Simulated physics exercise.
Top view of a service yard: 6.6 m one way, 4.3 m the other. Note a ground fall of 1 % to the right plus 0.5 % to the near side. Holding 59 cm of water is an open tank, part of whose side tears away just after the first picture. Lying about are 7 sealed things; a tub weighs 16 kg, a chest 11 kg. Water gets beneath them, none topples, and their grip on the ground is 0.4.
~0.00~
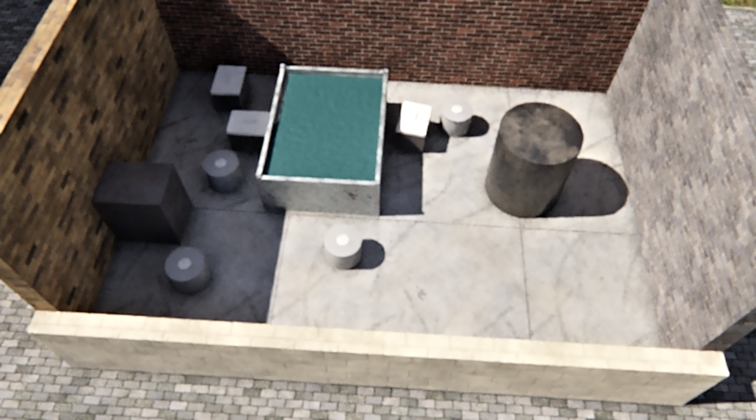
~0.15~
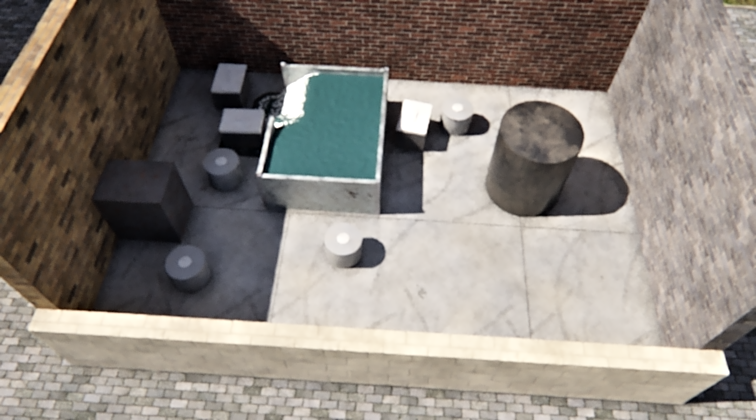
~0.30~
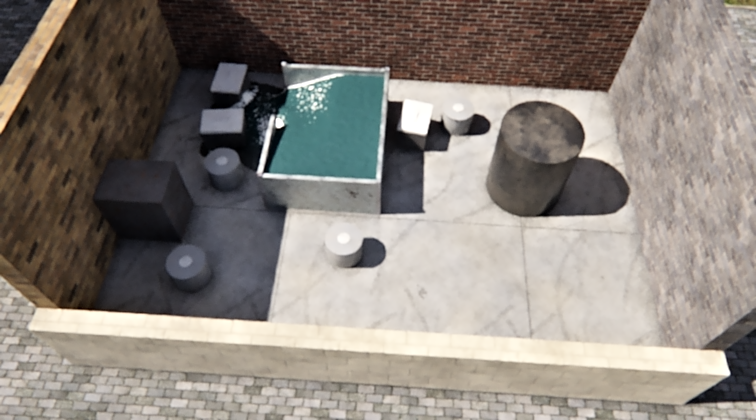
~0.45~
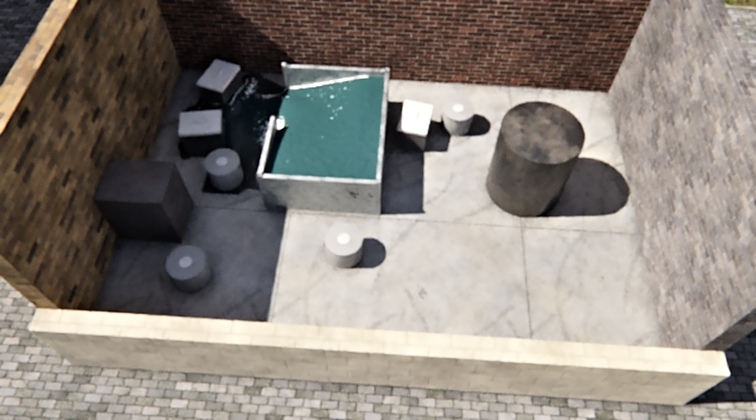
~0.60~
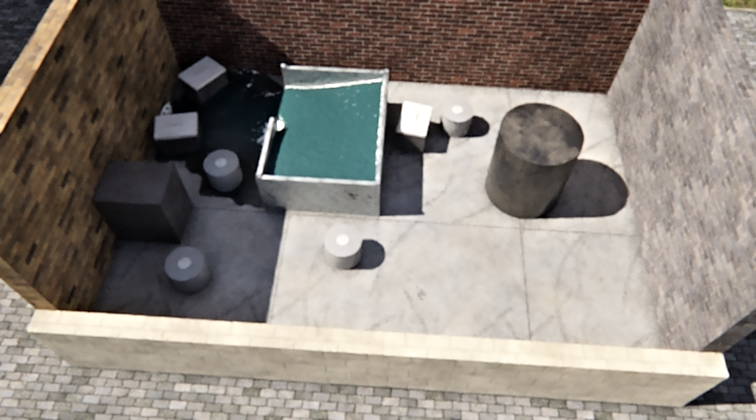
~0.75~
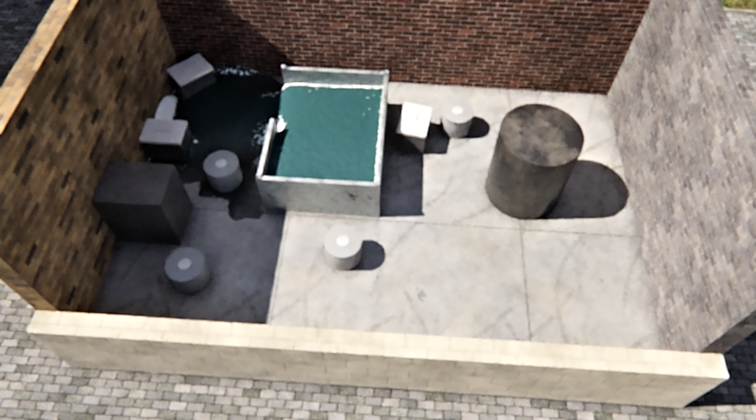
At the start, a walled yard holds an open tank of green water among grey blocks and cylinders. Water then bursts from the tank's left side and spreads over the shaded ground, pushing first the nearer block, then the one behind it, leftward, while the other objects stay put.
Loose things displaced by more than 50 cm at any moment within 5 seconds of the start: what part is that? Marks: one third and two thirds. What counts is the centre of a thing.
I'd guess the moved share is a medium one, a third to two thirds.
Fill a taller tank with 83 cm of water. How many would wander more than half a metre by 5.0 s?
With that change, 3 of them.
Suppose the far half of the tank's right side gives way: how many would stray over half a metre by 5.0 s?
Then 2.
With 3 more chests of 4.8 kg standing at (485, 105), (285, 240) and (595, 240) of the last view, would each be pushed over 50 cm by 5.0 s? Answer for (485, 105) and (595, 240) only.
Result in order: Exceeded; not exceeded.
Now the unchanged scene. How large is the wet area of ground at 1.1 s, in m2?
Somewhere around 6.5 m2, roughly.
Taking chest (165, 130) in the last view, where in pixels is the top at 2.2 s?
Estimated pixel: Around (195, 165).
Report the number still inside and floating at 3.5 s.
Answer: 3.
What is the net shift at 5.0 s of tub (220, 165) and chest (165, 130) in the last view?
40 cm, then 20 cm.
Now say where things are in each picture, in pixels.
The first picture shows a chest at (249, 122) rests on the ground; a chest at (228, 79), on the bottom; water covers 2.7 m2; 0 of 7 have shifted.
The second picture shows a chest at (242, 120), on the bottom, 10 cm from its start; a chest at (229, 77) rests on the ground; water covers 3.1 m2; 1 of 7 have shifted.
The third picture shows a chest at (222, 120) rests on the ground, 38 cm from its start; a chest at (229, 77), on the bottom; 3.7 m2 under water; 1 of 7 have shifted.
The fourth picture shows a chest at (200, 122), on the bottom, 68 cm from its start; a chest at (218, 74), on the bottom, 17 cm from its start; 4.5 m2 under water; 2 of 7 have shifted.
The fifth picture shows a chest at (175, 125) rests on the ground, 99 cm from its start; a chest at (201, 72), on the bottom, 43 cm from its start; 5.2 m2 under water; 2 of 7 have shifted.
The sixth picture shows a chest at (163, 130), on the bottom, 115 cm from its start; a chest at (189, 68), on the bottom, 65 cm from its start; 5.9 m2 under water; 2 of 7 have shifted.
After 1.1 s 2 of 7 are over 50 cm from their spots; 1 afloat.
After 2.2 s 1 of 7 are over 50 cm from their spots; 1 afloat.
After 3.5 s 2 of 7 are over 50 cm from their spots; 3 afloat.
After 5.0 s 0 of 7 are over 50 cm from their spots, and 3 have been at some point; 3 afloat.
